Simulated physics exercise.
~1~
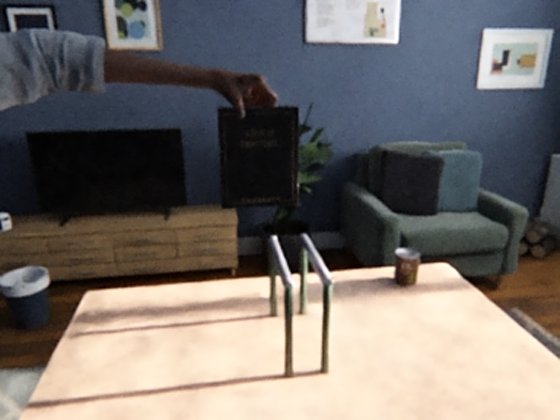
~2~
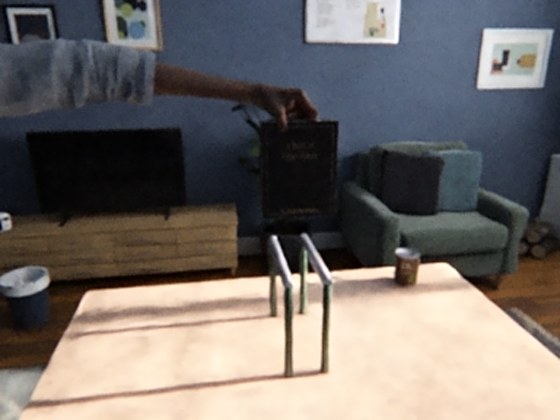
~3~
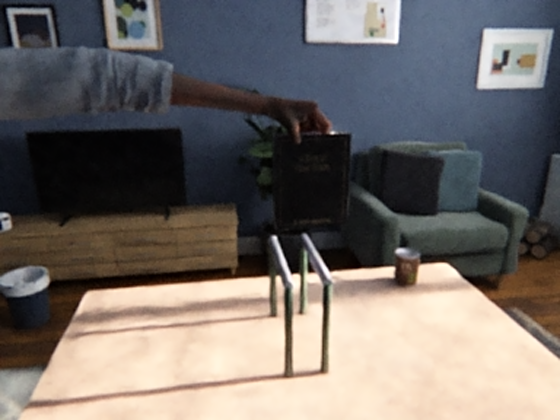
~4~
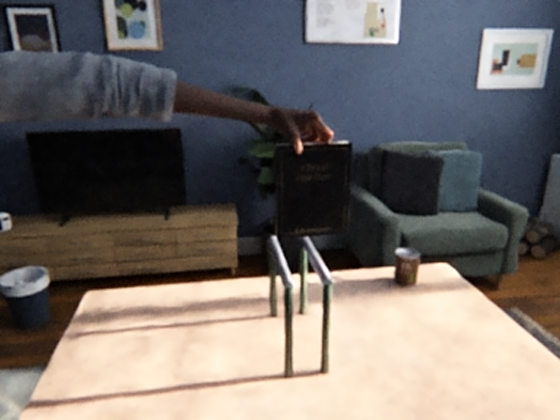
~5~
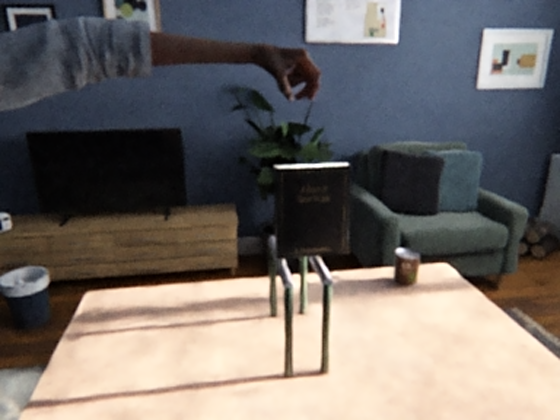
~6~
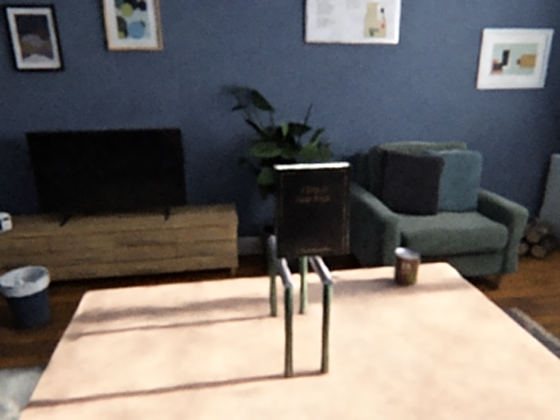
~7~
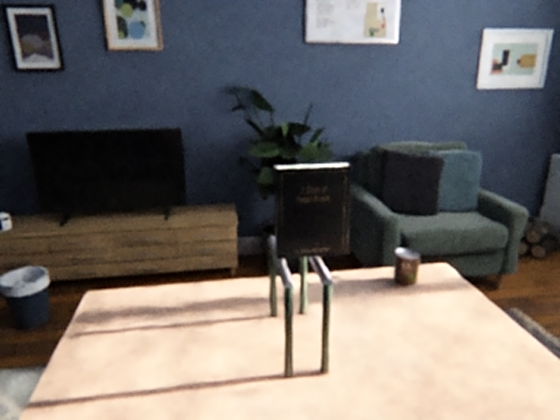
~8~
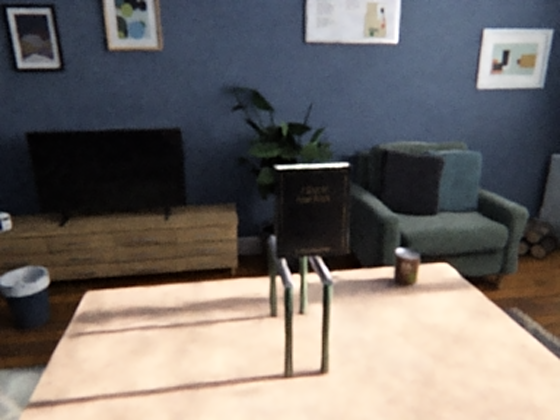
A hand lowers a black book onto a slotted stand and releases it, leaving it upright.
